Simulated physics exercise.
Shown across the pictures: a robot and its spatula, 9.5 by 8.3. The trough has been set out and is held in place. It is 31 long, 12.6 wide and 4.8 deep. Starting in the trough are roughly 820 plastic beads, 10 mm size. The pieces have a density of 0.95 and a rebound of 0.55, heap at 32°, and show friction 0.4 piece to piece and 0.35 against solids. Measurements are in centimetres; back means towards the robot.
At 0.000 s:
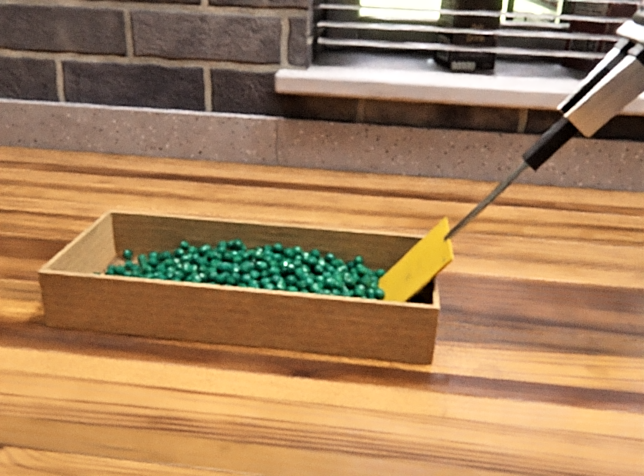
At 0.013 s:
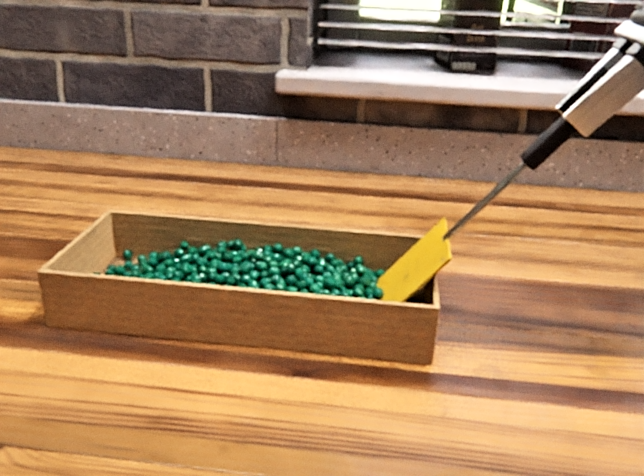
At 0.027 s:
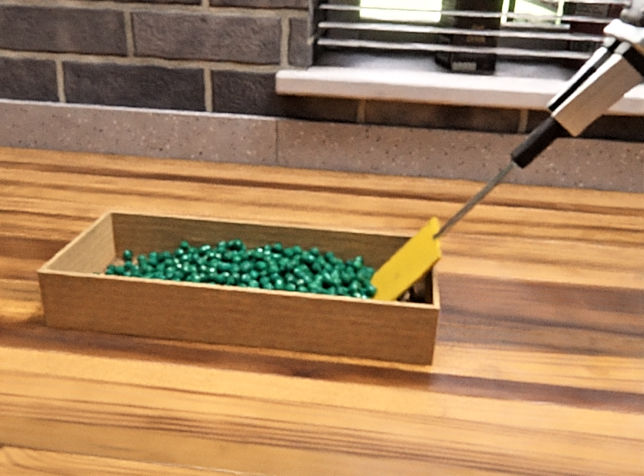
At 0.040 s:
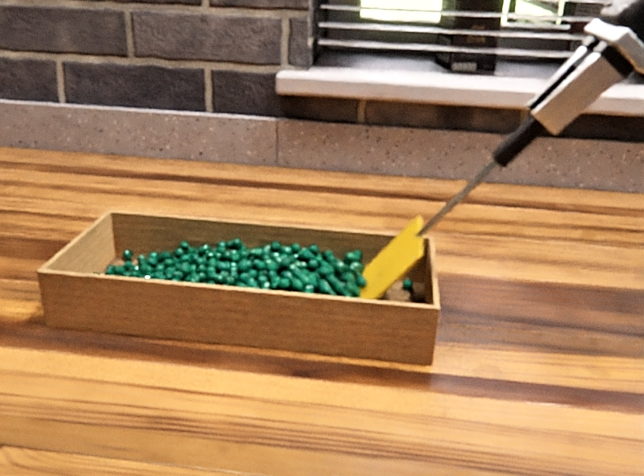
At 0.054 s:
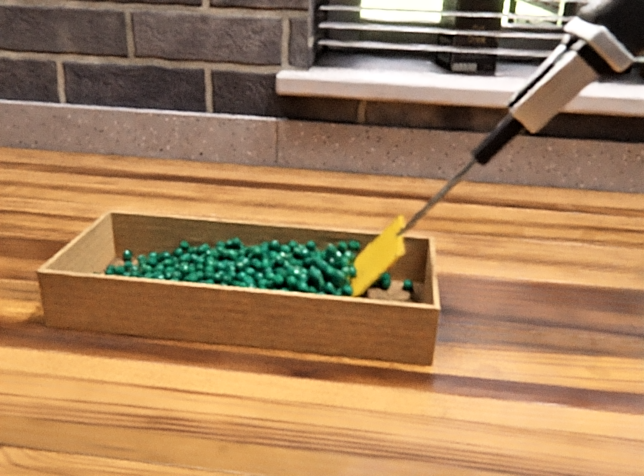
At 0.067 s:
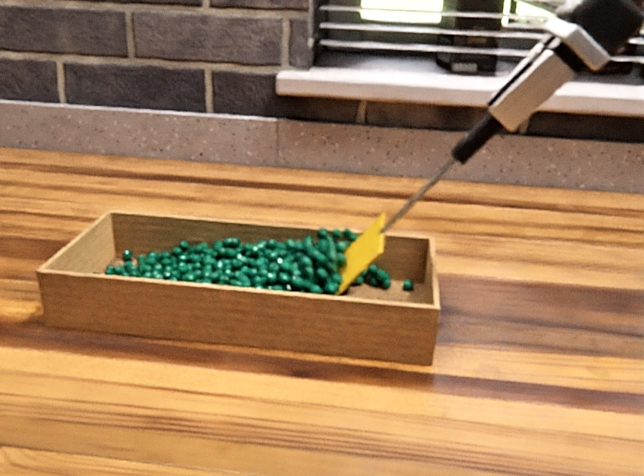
A wooden countertop before a grey brick wall and a windowsill is seen from slightly above by a still camera. A shallow, open wooden trough holds a spread of shiny green beads, with a yellow spatula on a black and silver robot tool slanting in at its right end. The spatula barely shifts at first, then slides left, pushing nearby beads into a slightly higher heap while a few remain behind it.
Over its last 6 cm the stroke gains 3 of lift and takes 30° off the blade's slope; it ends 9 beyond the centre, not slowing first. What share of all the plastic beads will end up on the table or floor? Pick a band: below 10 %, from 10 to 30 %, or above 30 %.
From 10 to 30 %.
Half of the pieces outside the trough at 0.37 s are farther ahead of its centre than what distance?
I'd say some 22 centimetres.
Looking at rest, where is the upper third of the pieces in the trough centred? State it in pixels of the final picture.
Look near (114, 251).
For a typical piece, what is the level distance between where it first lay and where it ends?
The answer is about 10 cm.
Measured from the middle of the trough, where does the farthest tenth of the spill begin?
I reckon it's some 60 centimetres.
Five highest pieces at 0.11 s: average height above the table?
Height: Some 9 cm.
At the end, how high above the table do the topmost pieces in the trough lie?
Near 6.5 centimetres high.
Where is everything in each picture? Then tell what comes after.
Spatula top edge at (449, 237), sloping 52°; upper third of the load around (256, 283), from x 75 to 415, top at y 245; 820 in the trough, in the first frame.
Spatula top edge at (448, 237), sloping 52°; upper third of the load around (259, 283), from x 70 to 415, top at y 245, in the second frame.
Spatula top edge at (438, 236), sloping 52°; upper third of the load around (264, 282), from x 70 to 415, top at y 245, in the third frame.
Spatula top edge at (421, 235), sloping 52°; upper third of the load around (270, 280), from x 70 to 415, top at y 245, in the fourth frame.
Spatula top edge at (402, 233), sloping 52°; upper third of the load around (278, 276), from x 70 to 415, top at y 245, in the fifth frame.
Spatula top edge at (383, 232), sloping 52°; upper third of the load around (281, 271), from x 70 to 415, top at y 235; 820 in the trough, in the sixth frame.
After 0.11 s, sloping 52°, highest piece 10 above the table; 819 in the trough, 1 on the blade or in flight.
After 0.15 s, sloping 45°, highest piece 12 above the table; 810 in the trough, 10 on the blade or in flight.
After 0.37 s, sloping 22°, highest piece 7 above the table; 673 in the trough, 130 on the table or floor, 17 on the blade or in flight.
After 1.42 s, sloping 22°, highest piece 6 above the table; 669 in the trough, 151 on the table or floor.
At rest, 669 in the trough, 151 on the table or floor. That is 18 % on the table or floor.
